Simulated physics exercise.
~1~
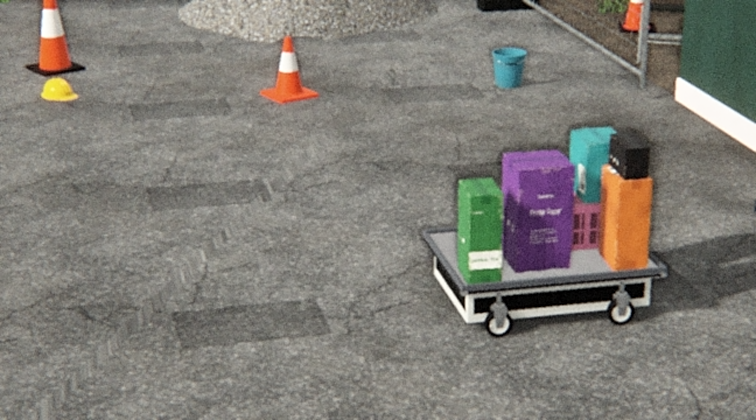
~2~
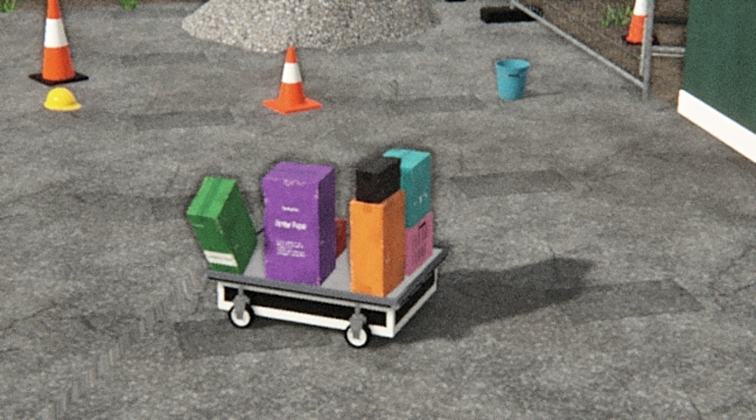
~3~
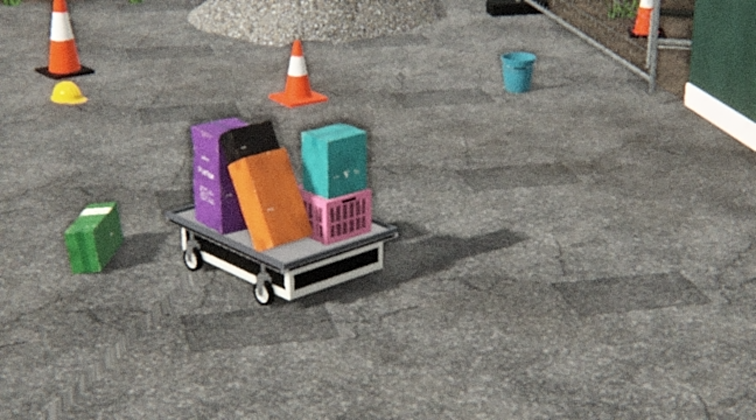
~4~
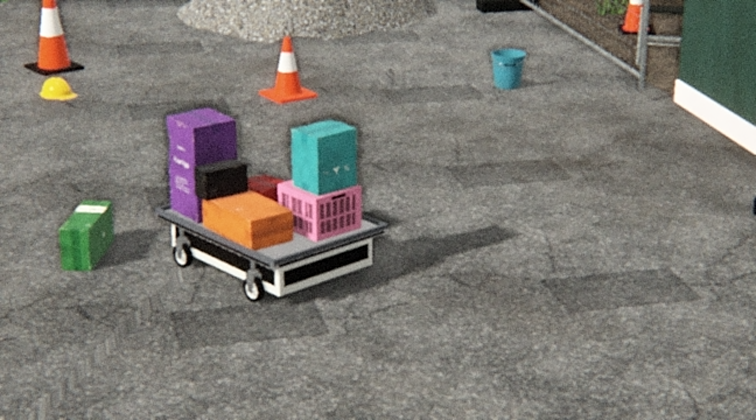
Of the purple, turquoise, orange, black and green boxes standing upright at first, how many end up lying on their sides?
Two of them end up on their sides. The green box lies on the ground beside the cart, and the orange box lies on the deck.
